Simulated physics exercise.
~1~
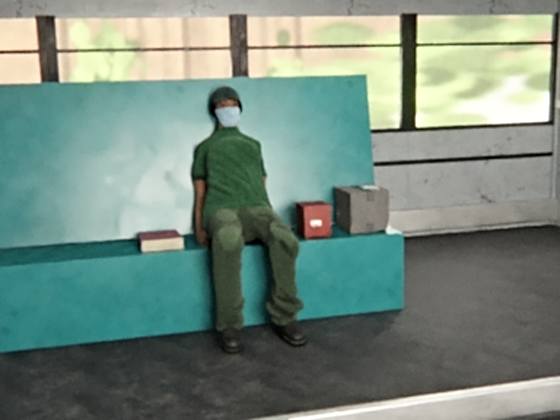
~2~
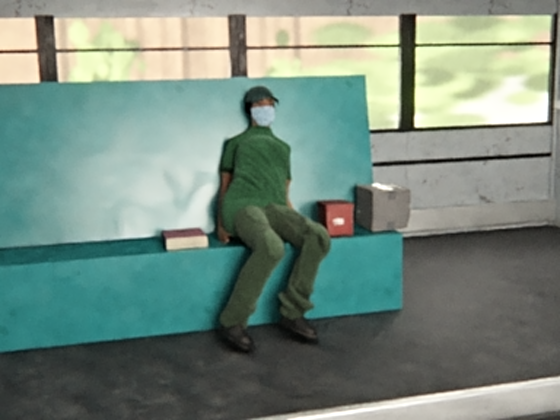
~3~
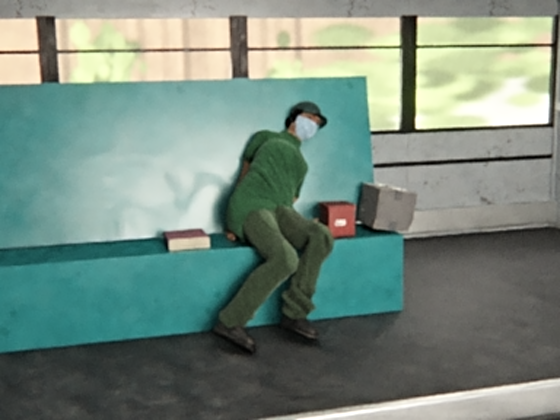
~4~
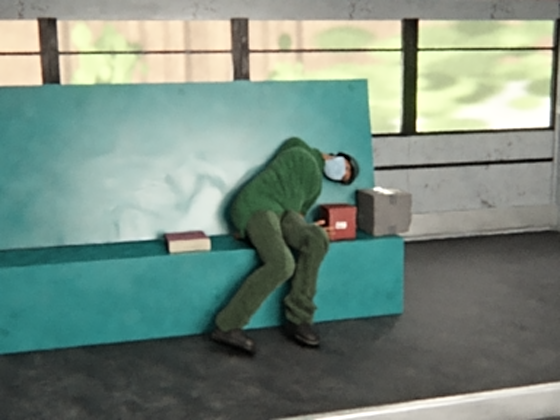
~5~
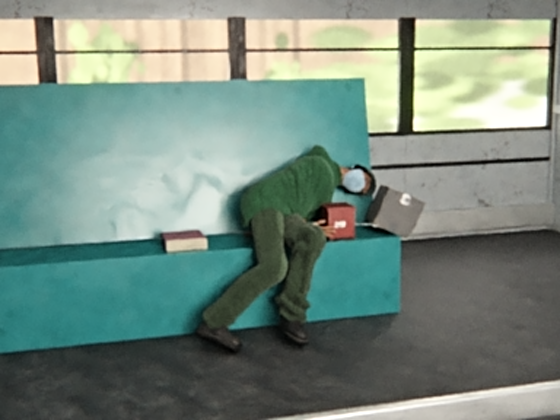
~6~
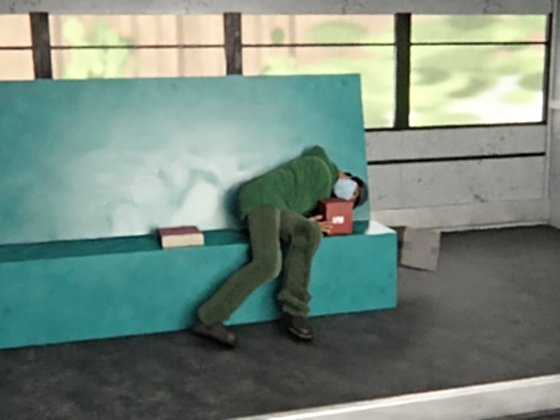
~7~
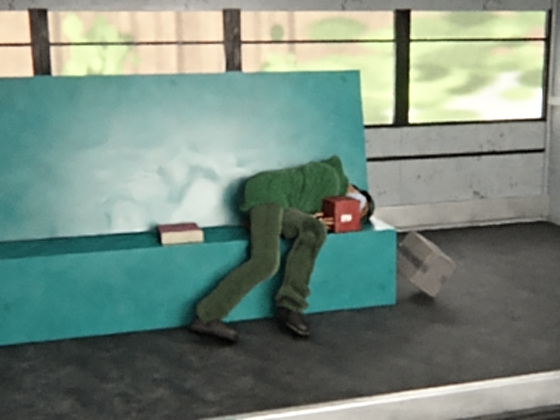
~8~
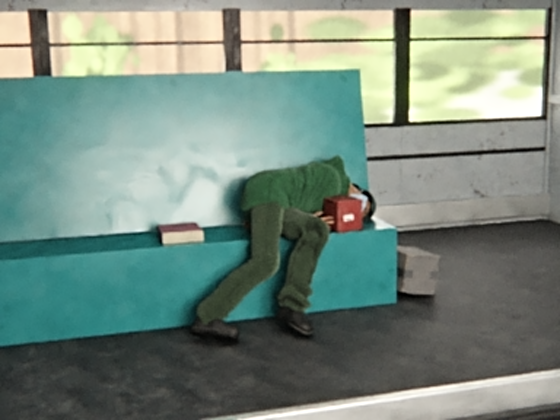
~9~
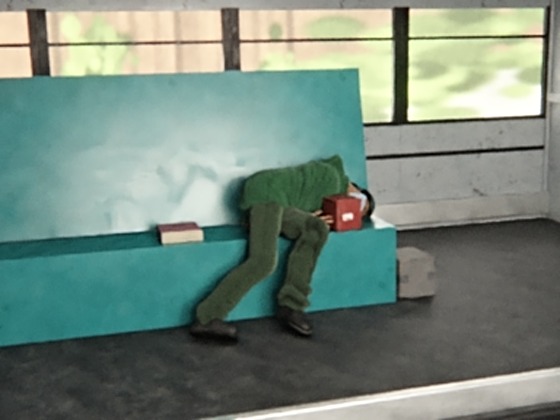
The clip shows a masked figure in green slumping rightward on a teal bench until the head rests beside a red box, while a grey box slides right, tips off the bench end and lands on the floor; the red box and a book-like object stay on the seat.
